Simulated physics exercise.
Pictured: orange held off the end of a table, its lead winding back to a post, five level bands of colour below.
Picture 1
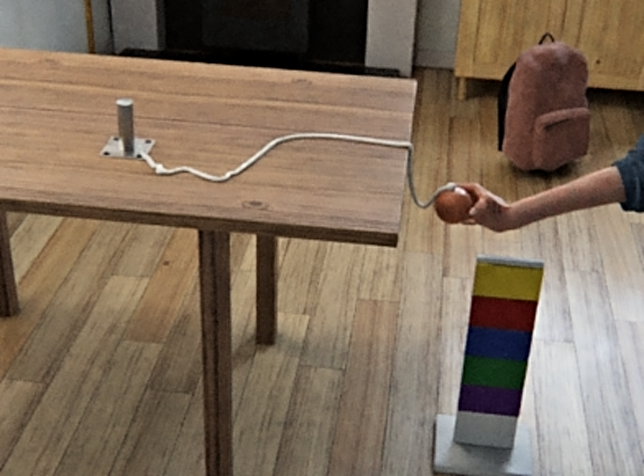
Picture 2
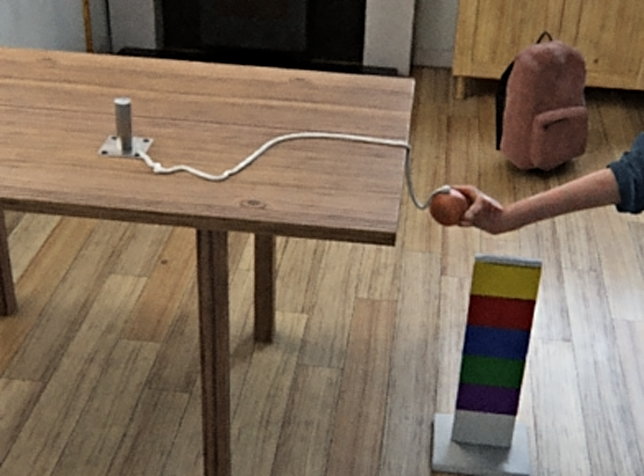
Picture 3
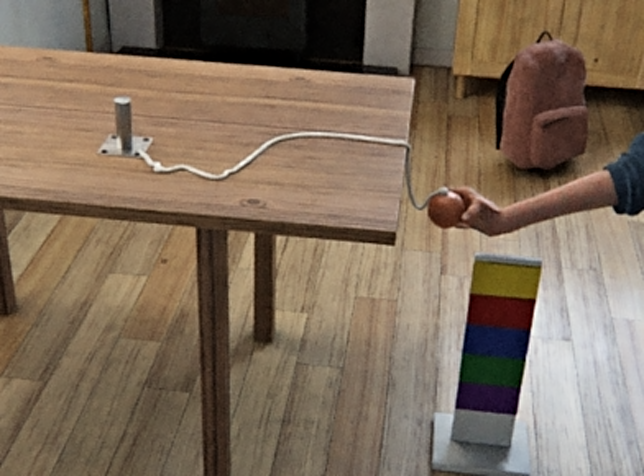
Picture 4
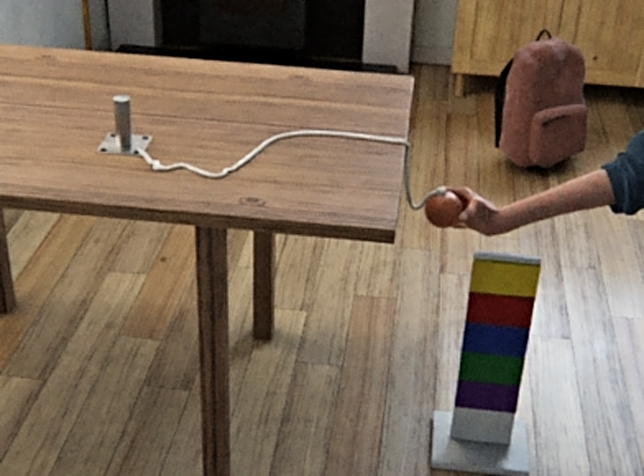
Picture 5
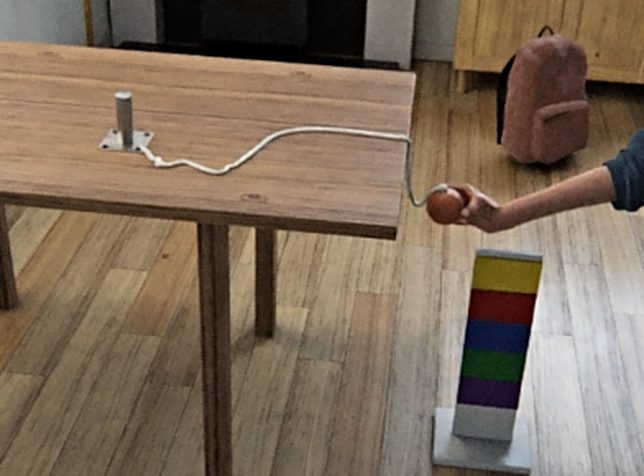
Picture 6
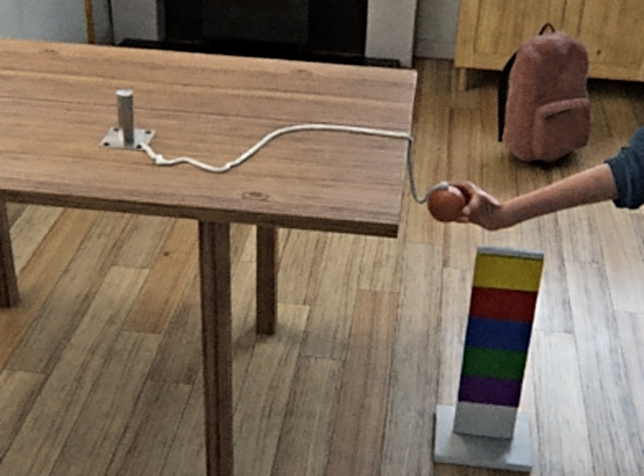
In a room with a wooden floor, a hand held an orange ball tied by a slack white cord to a table post, beside a colour-banded stand, and barely moved as the view shifted slightly.
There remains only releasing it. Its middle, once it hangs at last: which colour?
Colour: Green.
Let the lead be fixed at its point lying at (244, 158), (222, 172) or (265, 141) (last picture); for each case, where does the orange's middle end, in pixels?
Expect roughly (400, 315) for the first, (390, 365) for the second and (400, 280) for the third.
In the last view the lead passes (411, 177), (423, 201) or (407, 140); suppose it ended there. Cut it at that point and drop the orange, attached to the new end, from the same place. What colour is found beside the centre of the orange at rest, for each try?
Per try - 1: Red; 2: Blue; 3: Yellow.
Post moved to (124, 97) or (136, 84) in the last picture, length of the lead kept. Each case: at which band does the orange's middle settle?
Answer, in order: Blue, blue.
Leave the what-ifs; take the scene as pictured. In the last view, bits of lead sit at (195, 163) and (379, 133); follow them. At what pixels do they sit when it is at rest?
I'd put the first at about (244, 149) and the other at about (401, 239).
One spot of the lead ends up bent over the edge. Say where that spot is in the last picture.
The point at (300, 128).
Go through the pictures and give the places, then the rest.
Orange (453, 206); yellow (508, 283); red (503, 315); blue (499, 344); green (494, 374); purple (490, 401), in the first frame.
Orange (448, 208); lead through (152, 165) (214, 179) (265, 148) (340, 137) (408, 166), in the second frame.
Orange (446, 210), in the third frame.
Orange (443, 210); lead through (151, 163) (213, 176) (264, 145) (340, 135) (406, 164), in the fourth frame.
Orange (445, 207), in the fifth frame.
Orange (446, 204); lead through (154, 157) (216, 170) (267, 139) (343, 129) (410, 159), in the sixth frame.
Soon after, orange near (363, 364); level with green.
Then, orange near (402, 366); level with green.
At rest, orange near (386, 371); level with green. The green one.
